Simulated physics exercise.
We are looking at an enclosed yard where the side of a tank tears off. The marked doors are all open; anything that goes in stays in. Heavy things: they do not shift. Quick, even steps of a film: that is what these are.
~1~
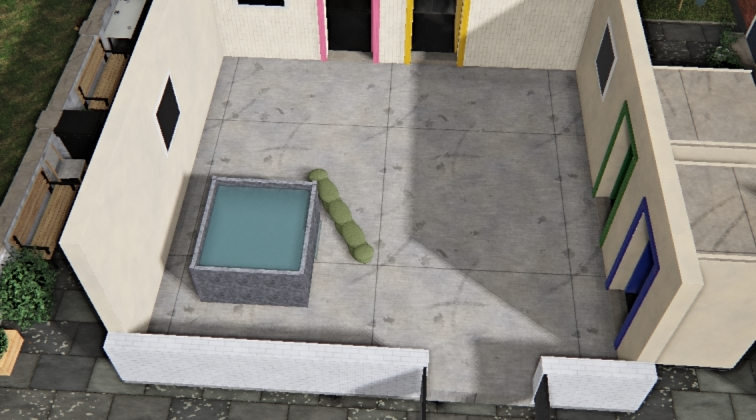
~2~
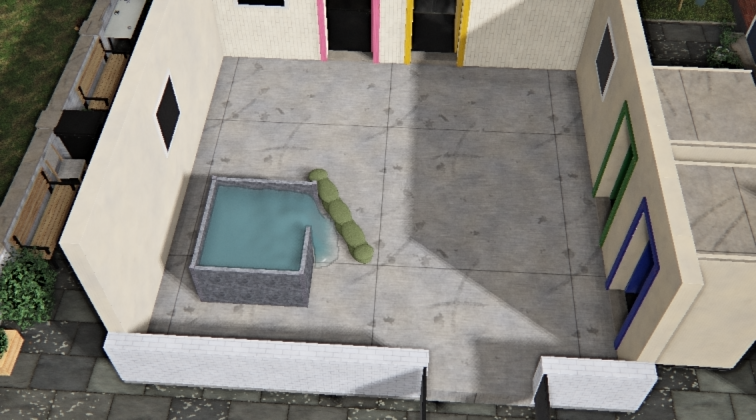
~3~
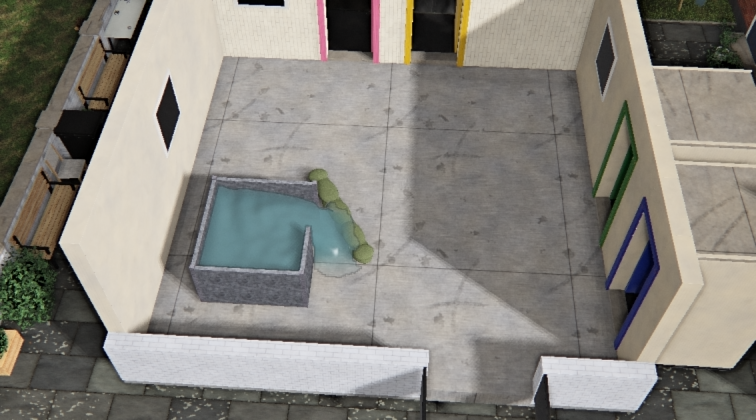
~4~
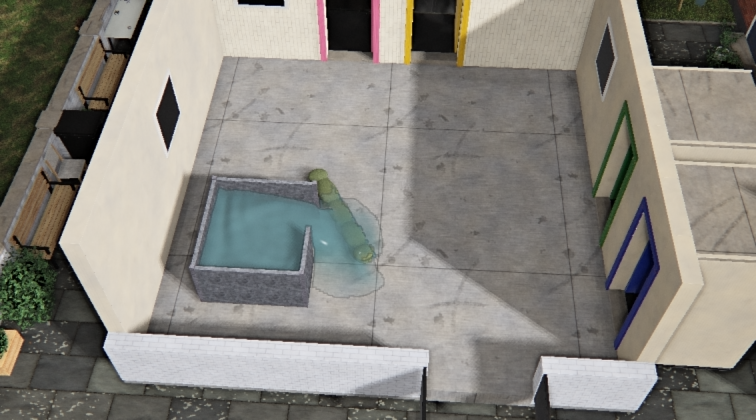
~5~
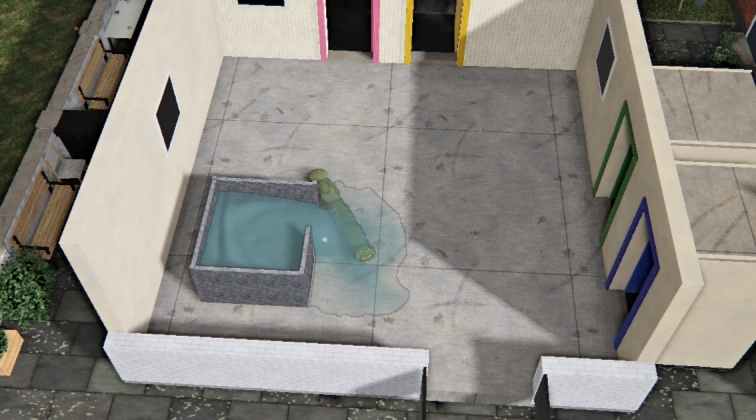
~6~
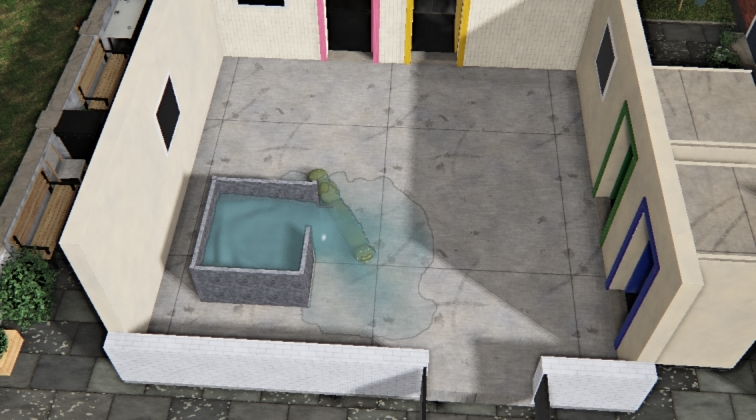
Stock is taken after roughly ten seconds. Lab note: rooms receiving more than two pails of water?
Outcome: The blue door lets the inflow pass two buckets; the yellow door keeps the inflow to two buckets or less; the green door lets the inflow pass two buckets; the pink door keeps the inflow to two buckets or less.
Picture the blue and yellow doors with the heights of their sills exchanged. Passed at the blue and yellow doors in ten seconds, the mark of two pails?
Blue: Below the limit; yellow: Below the limit.
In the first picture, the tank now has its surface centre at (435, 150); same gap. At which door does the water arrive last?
Answer: The one in pink.
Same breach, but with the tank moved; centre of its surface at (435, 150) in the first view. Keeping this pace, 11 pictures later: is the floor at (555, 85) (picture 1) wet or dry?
Soaked there.
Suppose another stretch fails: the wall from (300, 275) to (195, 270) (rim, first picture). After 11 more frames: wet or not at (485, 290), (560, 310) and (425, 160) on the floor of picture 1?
As listed: Wet, wet, dry.
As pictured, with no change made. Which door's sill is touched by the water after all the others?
It's the pink-painted one.
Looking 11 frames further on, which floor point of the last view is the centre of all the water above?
Somewhere near (343, 253).
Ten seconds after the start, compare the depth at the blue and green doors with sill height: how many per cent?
The first comes to about 90 percent, the second to about 40 percent.
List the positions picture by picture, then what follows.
In the first picture, still water in the tank at (257, 227).
In the second picture, the front is at (324, 263), out from the gap at (312, 227).
In the third picture, water pours out at (312, 229) and has run to (355, 267).
In the fourth picture, water pours out at (312, 230) and has run to (377, 285).
In the fifth picture, the front is at (395, 306), out from the gap at (312, 230).
In the sixth picture, the front is at (423, 321), out from the gap at (312, 230).
A moment on, water covers 35 % of the floor; the blue door not reached, the yellow door not reached, the green door not reached, the pink door not reached.
Next, water covers 60 % of the floor; the blue door wet at the sill, nothing in, the yellow door not reached, the green door under two buckets in, the pink door not reached.
Then, water covers 70 % of the floor; the blue door over two buckets in, the yellow door wet at the sill, nothing in, the green door over two buckets in, the pink door not reached.
Later, water covers 65 % of the floor; the blue door over two buckets in, the yellow door wet at the sill, nothing in, the green door over two buckets in, the pink door wet at the sill, nothing in.
In the end, water covers 95 % of the floor; the blue door over two buckets in, the yellow door wet at the sill, nothing in, the green door over two buckets in, the pink door wet at the sill, nothing in.
